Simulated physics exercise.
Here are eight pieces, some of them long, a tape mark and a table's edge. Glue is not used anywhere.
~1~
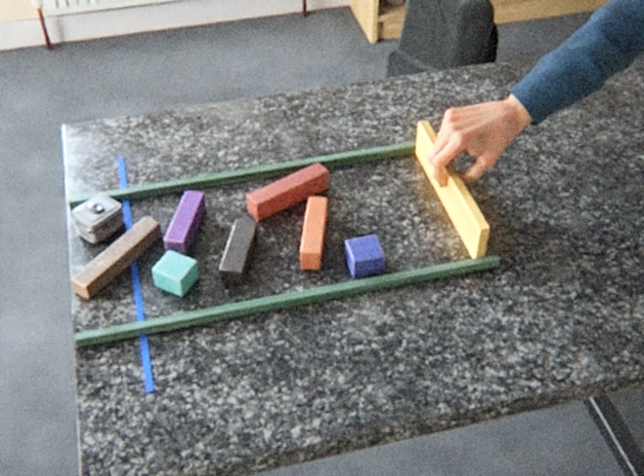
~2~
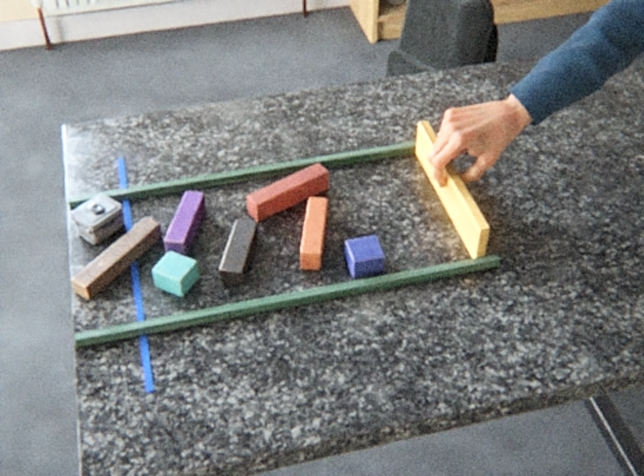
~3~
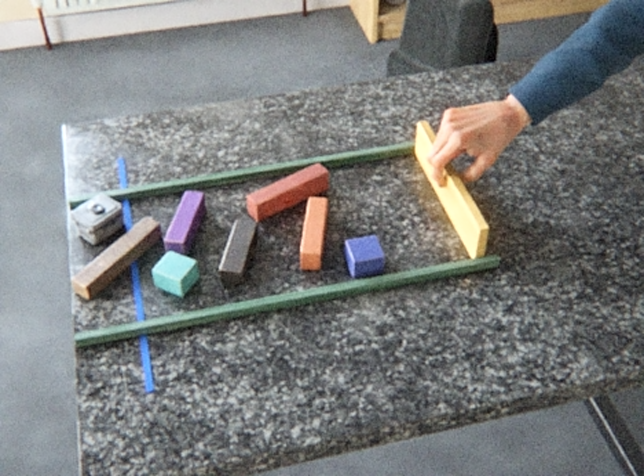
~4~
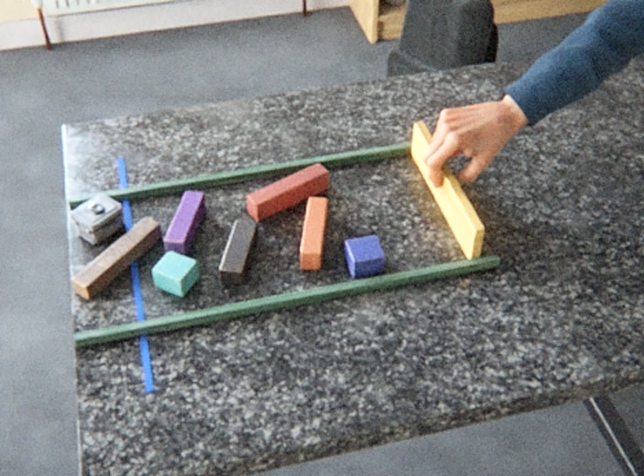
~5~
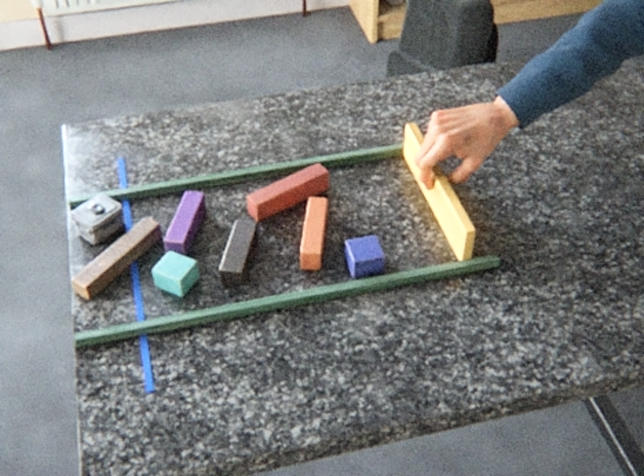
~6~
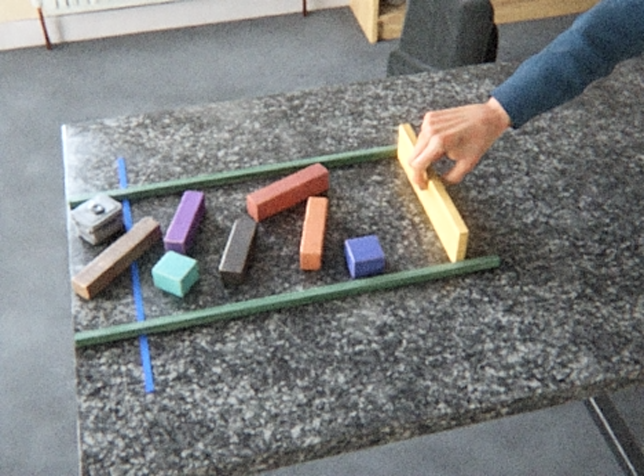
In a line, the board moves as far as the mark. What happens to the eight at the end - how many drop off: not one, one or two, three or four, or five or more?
The count of those that drop off: Three or four.
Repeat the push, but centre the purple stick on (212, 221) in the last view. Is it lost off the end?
It simply keeps its place on top.
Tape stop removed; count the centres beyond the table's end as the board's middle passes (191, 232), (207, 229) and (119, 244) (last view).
Place by place: 0, 0 and 5.
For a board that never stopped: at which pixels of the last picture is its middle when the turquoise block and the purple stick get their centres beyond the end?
Roughly (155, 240); for the second one, roughly (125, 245).
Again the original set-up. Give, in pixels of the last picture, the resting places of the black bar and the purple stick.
Near (79, 277) and (74, 224).
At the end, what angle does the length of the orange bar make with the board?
Roughly 25° out of line.
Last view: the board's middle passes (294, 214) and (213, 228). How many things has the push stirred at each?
Answer - first 3, then 8.
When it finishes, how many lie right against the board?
3.
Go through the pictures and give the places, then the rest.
In the first picture, grey case (99, 219); brown bar (119, 257); turquoise block (176, 274); board (450, 187); tape (133, 259).
In the second picture, brown bar (119, 257); board (450, 187).
In the third picture, turquoise block (176, 274); blue block (364, 257).
In the fourth picture, grey case (99, 219); black bar (240, 251).
In the fifth picture, brown bar (119, 257); orange bar (315, 233).
In the sixth picture, grey case (99, 219); brown bar (119, 257); turquoise block (176, 274); board (430, 191); tape (133, 259).
Soon after, none off yet; grey case at rest near (99, 219); brown bar at rest near (119, 257); turquoise block at rest near (176, 274).
In the end, the number that fall off is three or four; gone, turquoise block, brown bar and grey case.
